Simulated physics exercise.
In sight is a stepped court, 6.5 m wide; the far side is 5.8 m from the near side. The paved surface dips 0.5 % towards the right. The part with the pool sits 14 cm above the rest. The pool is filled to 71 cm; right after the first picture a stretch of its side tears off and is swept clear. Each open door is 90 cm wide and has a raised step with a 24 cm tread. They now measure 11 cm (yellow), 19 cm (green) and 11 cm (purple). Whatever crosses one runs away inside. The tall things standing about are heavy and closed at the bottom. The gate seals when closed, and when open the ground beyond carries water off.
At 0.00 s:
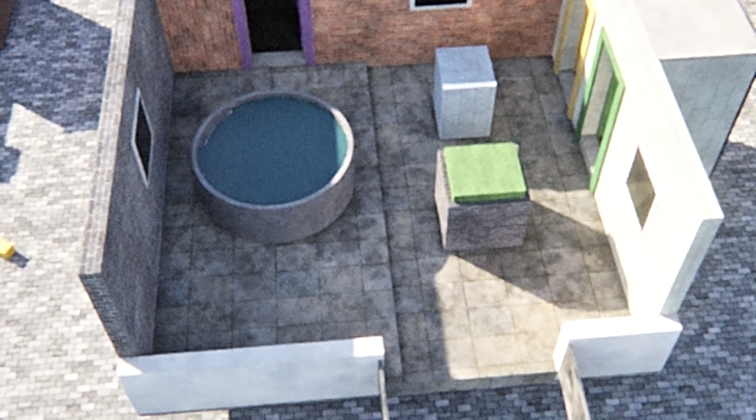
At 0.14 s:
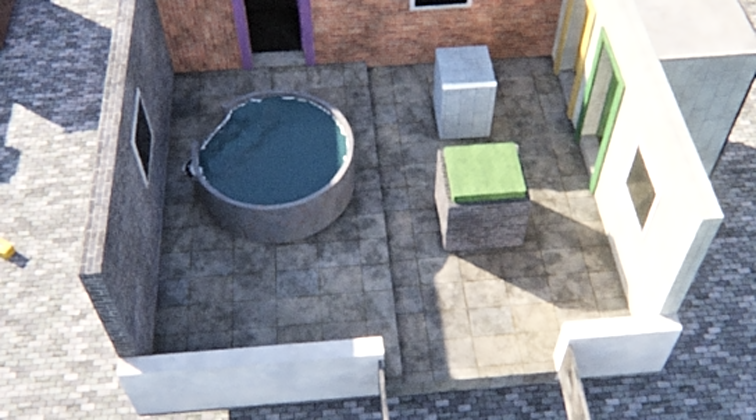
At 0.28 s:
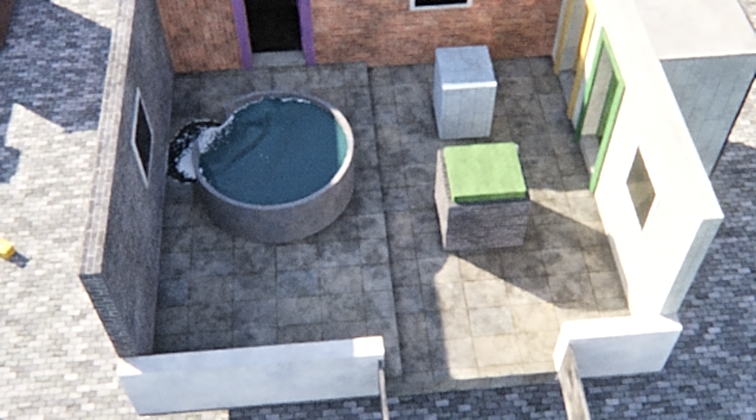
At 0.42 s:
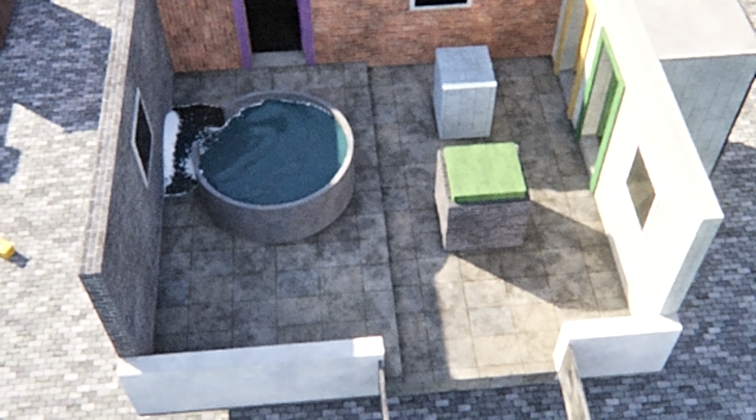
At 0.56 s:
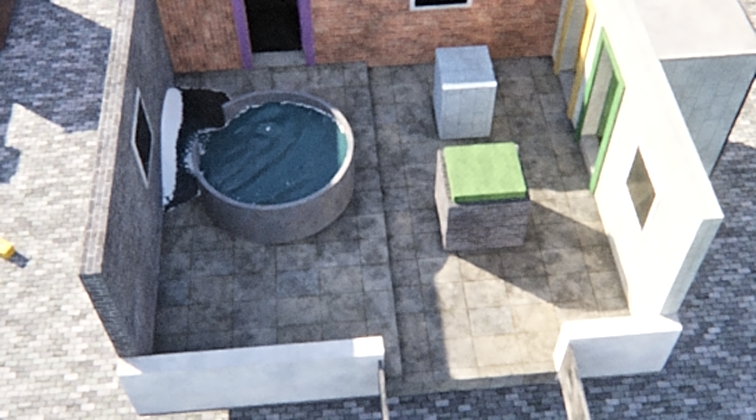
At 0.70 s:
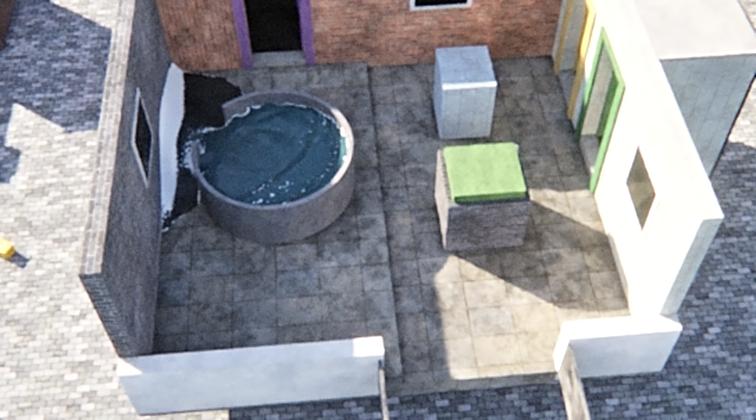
In a walled, paved courtyard with a round pool, a purple-framed doorway and a green-topped block, the still water begins to ripple and pours out on the left, spreading across the floor to the wall and then along it.
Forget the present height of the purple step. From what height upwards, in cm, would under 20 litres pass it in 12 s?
It would have to be roughly 11.5 cm high.
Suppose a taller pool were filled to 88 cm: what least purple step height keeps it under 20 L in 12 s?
Then roughly 15 cm.
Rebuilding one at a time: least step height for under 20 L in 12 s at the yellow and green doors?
About 16 cm at yellow and 10.0 cm at green.
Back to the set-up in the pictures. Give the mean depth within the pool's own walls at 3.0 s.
About 37 cm.
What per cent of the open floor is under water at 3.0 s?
Near 50 per cent is wet.
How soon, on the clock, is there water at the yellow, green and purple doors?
Arrival: Yellow 3.0 s, green 4.0 s, purple 1.2 s.
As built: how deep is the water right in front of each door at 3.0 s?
Depths in cm: Yellow 0, green 0, purple 15.
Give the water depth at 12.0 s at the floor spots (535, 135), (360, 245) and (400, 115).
In that order: 6, 2 and 9 cm.
After 1.4 s water covers 15 % of the floor, deepest (57 cm) near (175, 81); 8 cm at the purple door, 0 litres in over its 11 cm step.
After 3.0 s water covers 50 % of the floor, deepest (35 cm) near (175, 81); 15 cm at the purple door, 9 litres in over its 11 cm step.
After 12.0 s water covers 95 % of the floor, deepest (12 cm) near (631, 313); 5 cm at the purple door, 24 litres in over its 11 cm step.
At the purple door as built, the water arrived by 1.3 s and peaked near 16 cm at 2.6 s.
Run again over the same 12 s with other heights there, 28 litres in over 10.5 cm, 9 litres over 14 cm. The limit of 20 litres is kept from about 11.5 cm up.
